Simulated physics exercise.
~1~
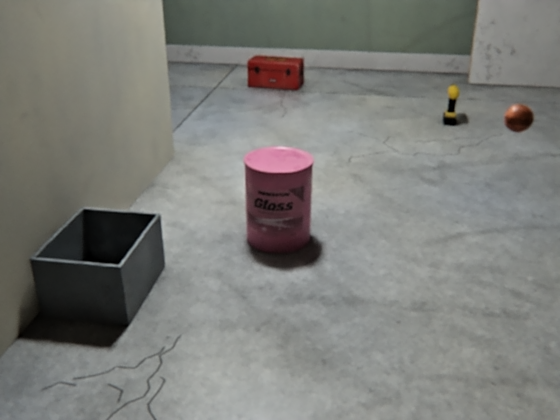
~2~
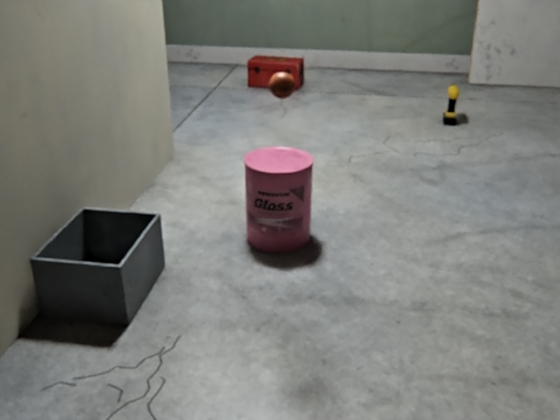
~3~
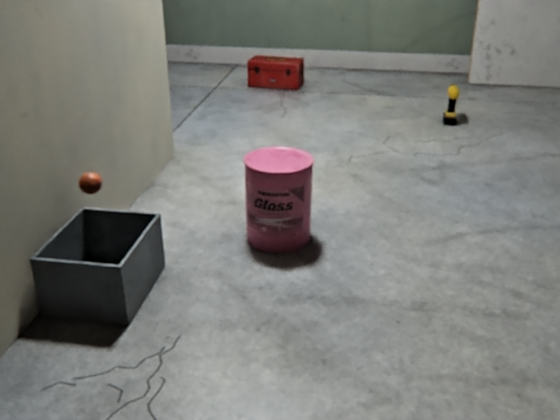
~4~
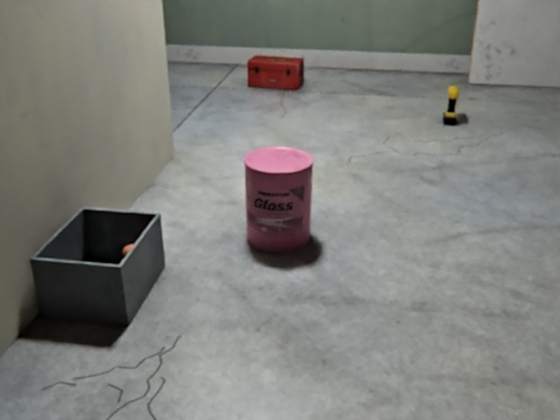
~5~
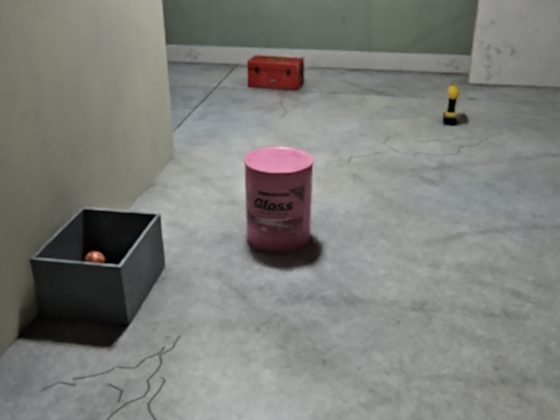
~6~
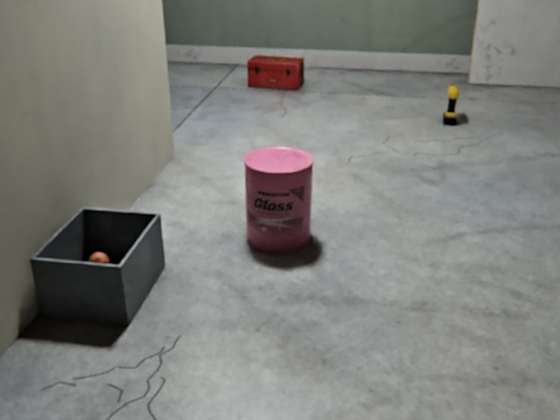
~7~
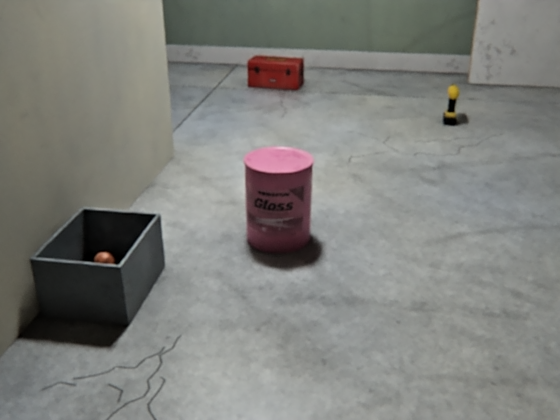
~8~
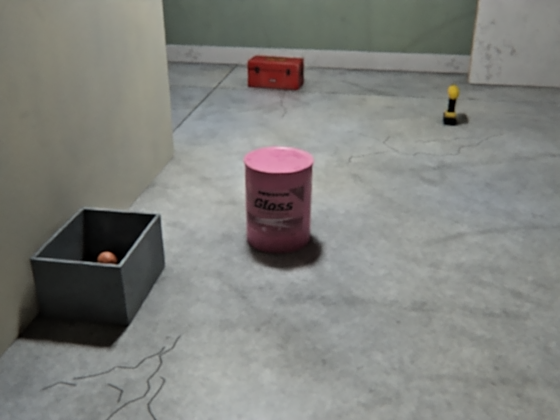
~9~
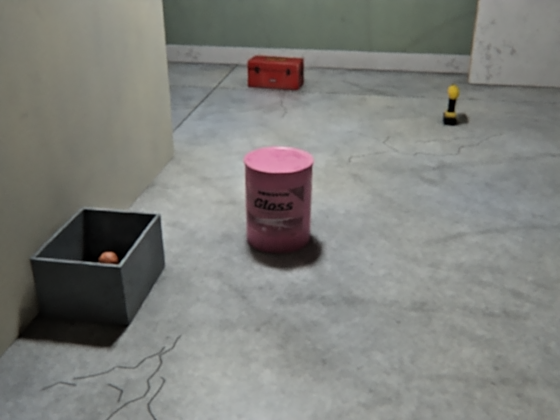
At the start, an orange ball is in the air at the right of a concrete-floored room, near a small yellow and black object, with a pink pail standing in the middle and an open gray box by the left wall. The ball flies left, passing in front of a red toolbox at the back. It continues left and downward until it is just above the box. It drops inside, showing near the right side, then shifts left. Finally it edges slightly right and settles in the box, while the pink pail still stands in its place.
